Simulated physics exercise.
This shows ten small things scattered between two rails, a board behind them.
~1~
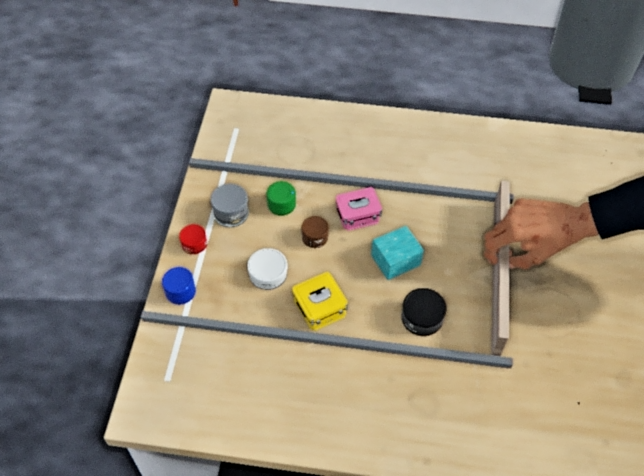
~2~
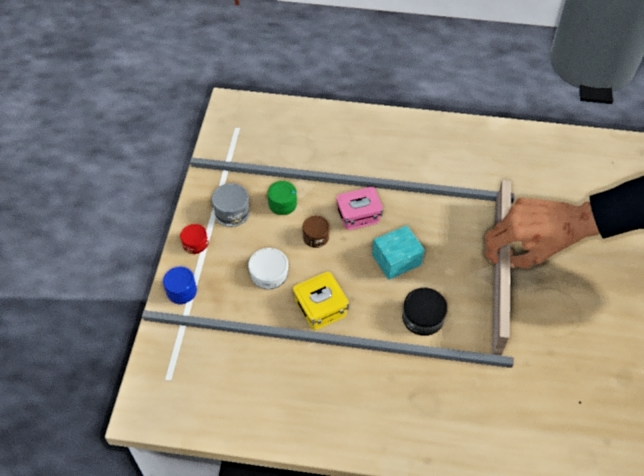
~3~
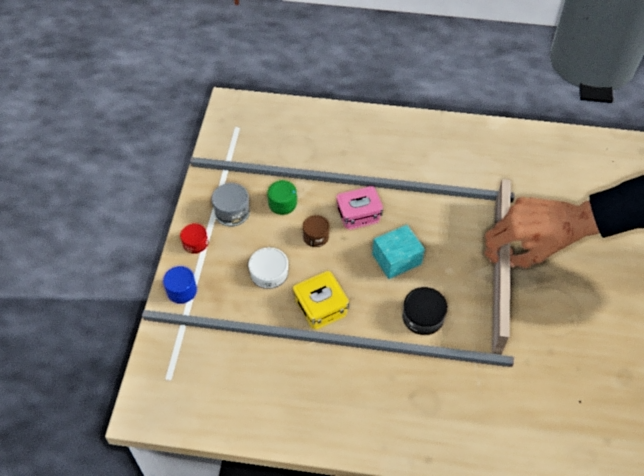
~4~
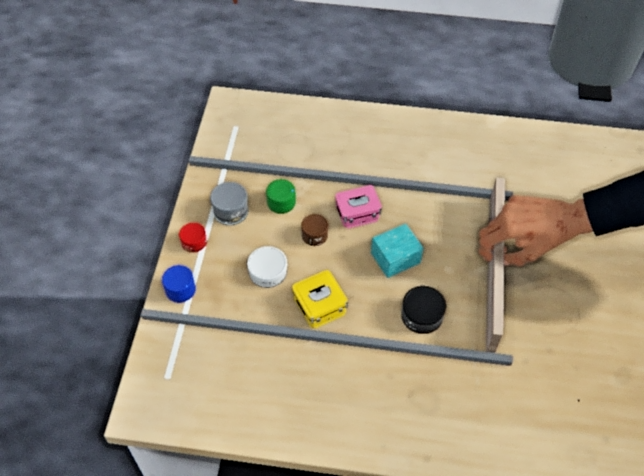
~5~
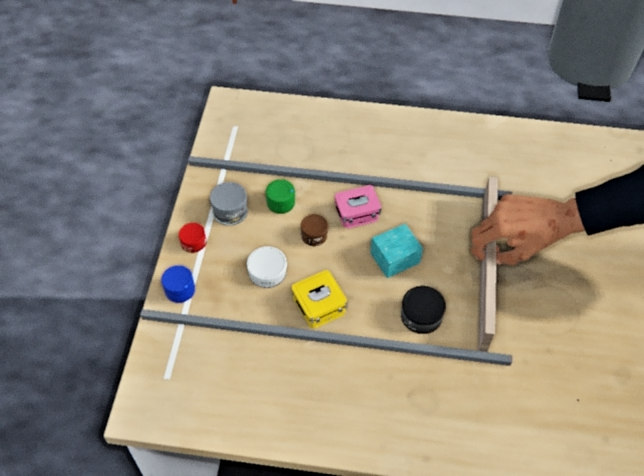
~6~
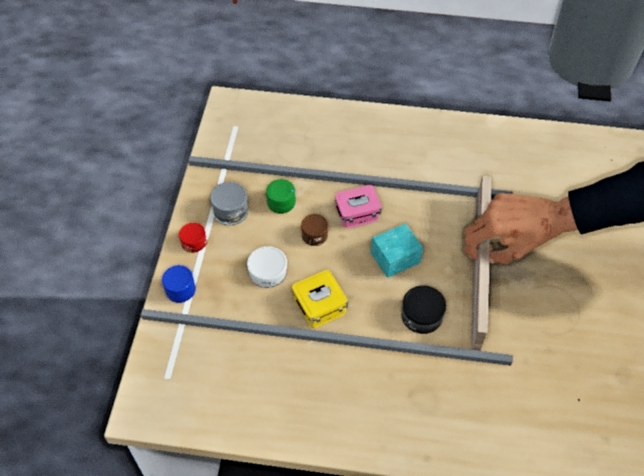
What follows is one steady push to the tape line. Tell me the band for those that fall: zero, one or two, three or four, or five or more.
The number that fall off is five or more.
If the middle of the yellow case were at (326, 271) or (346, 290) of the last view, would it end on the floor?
In turn it is kept; is kept.
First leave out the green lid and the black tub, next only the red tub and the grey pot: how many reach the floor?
The counts: 4 and 4.
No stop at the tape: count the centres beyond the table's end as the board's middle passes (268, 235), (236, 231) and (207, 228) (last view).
The counts: 0, 2 and 6.
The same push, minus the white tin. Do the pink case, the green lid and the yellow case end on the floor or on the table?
The pink case holds on; the green lid falls; the yellow case drops off.
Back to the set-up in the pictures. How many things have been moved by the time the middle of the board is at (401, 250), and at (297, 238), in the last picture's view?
2 and 8.
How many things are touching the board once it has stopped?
It touches 4.
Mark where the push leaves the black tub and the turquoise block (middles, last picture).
About (170, 281), and the other about (189, 217).
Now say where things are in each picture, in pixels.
Blue lid (179, 286); red tub (194, 240); grey pot (230, 206); board (501, 265); tape (206, 241), in the first picture.
Red tub (195, 239); brown tub (316, 232), in the second picture.
Grey pot (231, 205); turquoise block (398, 252), in the third picture.
Blue lid (179, 284); yellow case (320, 300), in the fourth picture.
Red tub (193, 238); green lid (281, 197), in the fifth picture.
Blue lid (179, 284); red tub (193, 238); grey pot (230, 204); board (481, 260); tape (205, 239), in the sixth picture.
Soon after, none off yet; blue lid at rest near (179, 284); red tub at rest near (193, 238); grey pot at rest near (230, 204).
After that, none off yet; blue lid displaced about its own width near (143, 281); red tub at rest near (193, 238); grey pot displaced about its own width near (182, 199).
In the end, the number that fall off is five or more; gone, yellow case, brown tub, green lid, grey pot, red tub and blue lid.
